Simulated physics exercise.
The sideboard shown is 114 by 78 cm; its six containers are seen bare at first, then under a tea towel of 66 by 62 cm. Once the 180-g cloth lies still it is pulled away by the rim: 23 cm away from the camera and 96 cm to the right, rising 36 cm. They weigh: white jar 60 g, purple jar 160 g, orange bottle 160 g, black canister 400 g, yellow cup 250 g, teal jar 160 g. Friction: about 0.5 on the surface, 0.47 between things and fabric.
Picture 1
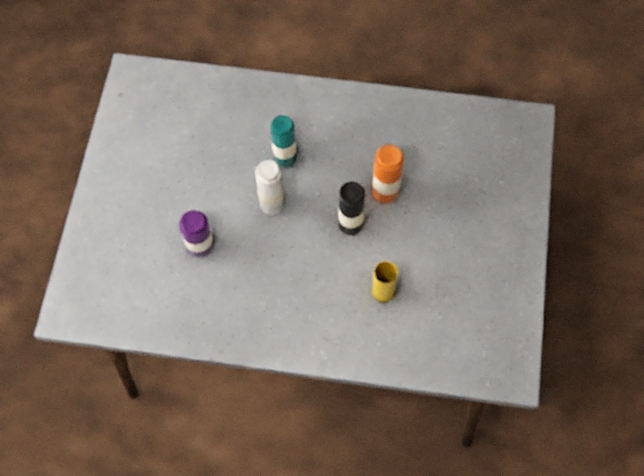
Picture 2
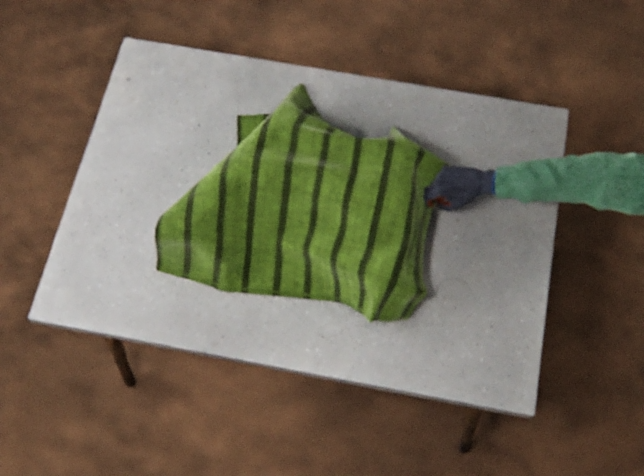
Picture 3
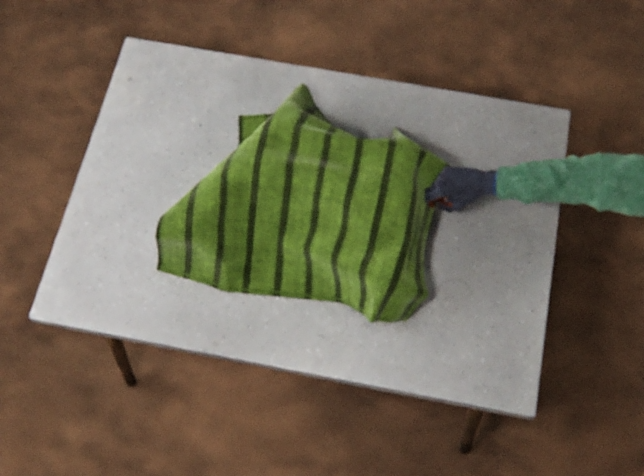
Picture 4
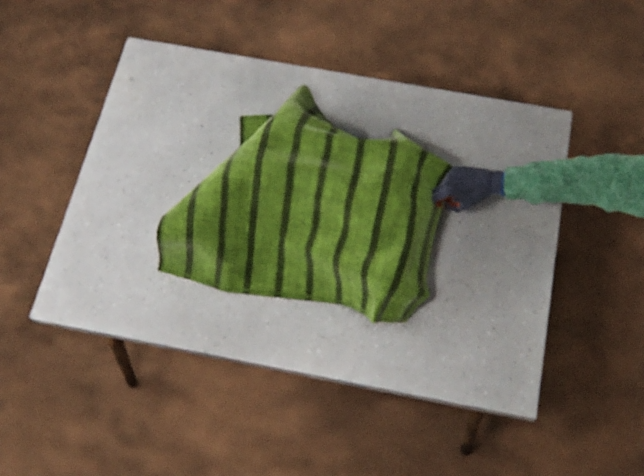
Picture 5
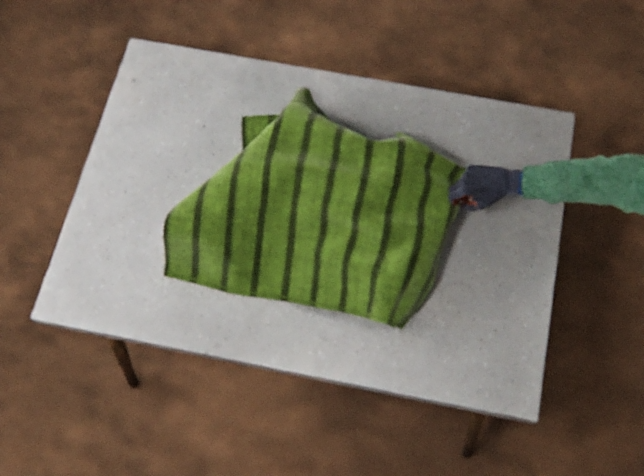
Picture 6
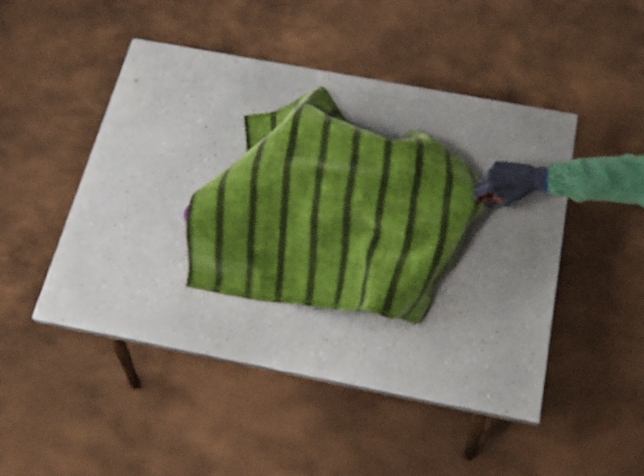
At first, six containers in purple, white, teal, black, orange and yellow stand uncovered on a pale gray table. Then a green cloth with dark stripes lies draped over them, and a dark-gloved hand at its right edge holds nearly still before drawing the cloth a short way to the right.
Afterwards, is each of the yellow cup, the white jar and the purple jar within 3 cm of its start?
Result: Yellow cup hardly stirs, white jar leaves its place, purple jar hardly stirs.
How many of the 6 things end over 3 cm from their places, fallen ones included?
I count 3.
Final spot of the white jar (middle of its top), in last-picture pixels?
Around (338, 177).
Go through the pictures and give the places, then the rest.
In the first frame, yellow cup (386, 272), 12 cm tall; white jar (268, 170), 18 cm tall; black canister (352, 193), 17 cm tall; teal jar (282, 124), 16 cm tall; purple jar (193, 221), 13 cm tall; orange bottle (390, 155), 18 cm tall.
In the second frame, tea towel corners (156, 270) (237, 116) (435, 164) (404, 320); grip (433, 205).
In the third frame, tea towel corners (157, 270) (239, 116); grip (435, 206).
In the fourth frame, tea towel corners (158, 270) (240, 116); grip (442, 206).
In the fifth frame, tea towel corners (163, 275) (242, 117); grip (458, 205).
In the sixth frame, tea towel corners (186, 286) (244, 116) (447, 172) (408, 316); grip (483, 202).
Next, middle of the tea towel at (450, 183); white jar on its side, 10 cm off its start, teal jar on its side, 12 cm off its start, orange bottle 2 cm off its start.
Then, middle of the tea towel at (617, 202); white jar on its side, 11 cm off its start, orange bottle on its side, 15 cm off its start, teal jar on its side, 15 cm off its start.
After that, middle of the tea towel at a place out of view; white jar on its side, 12 cm off its start at (333, 191), orange bottle on its side, 19 cm off its start at (478, 209), teal jar on its side, 18 cm off its start at (371, 158).
Later, middle of the tea towel at a place out of view; white jar on its side, 13 cm off its start, teal jar on its side, 21 cm off its start, orange bottle on its side, 18 cm off its start.
At the end, middle of the tea towel at a place out of view; white jar on its side, 14 cm off its start at (338, 177), yellow cup 0 cm off its start at (391, 275), purple jar 0 cm off its start at (198, 212), teal jar on its side, 26 cm off its start at (405, 145).
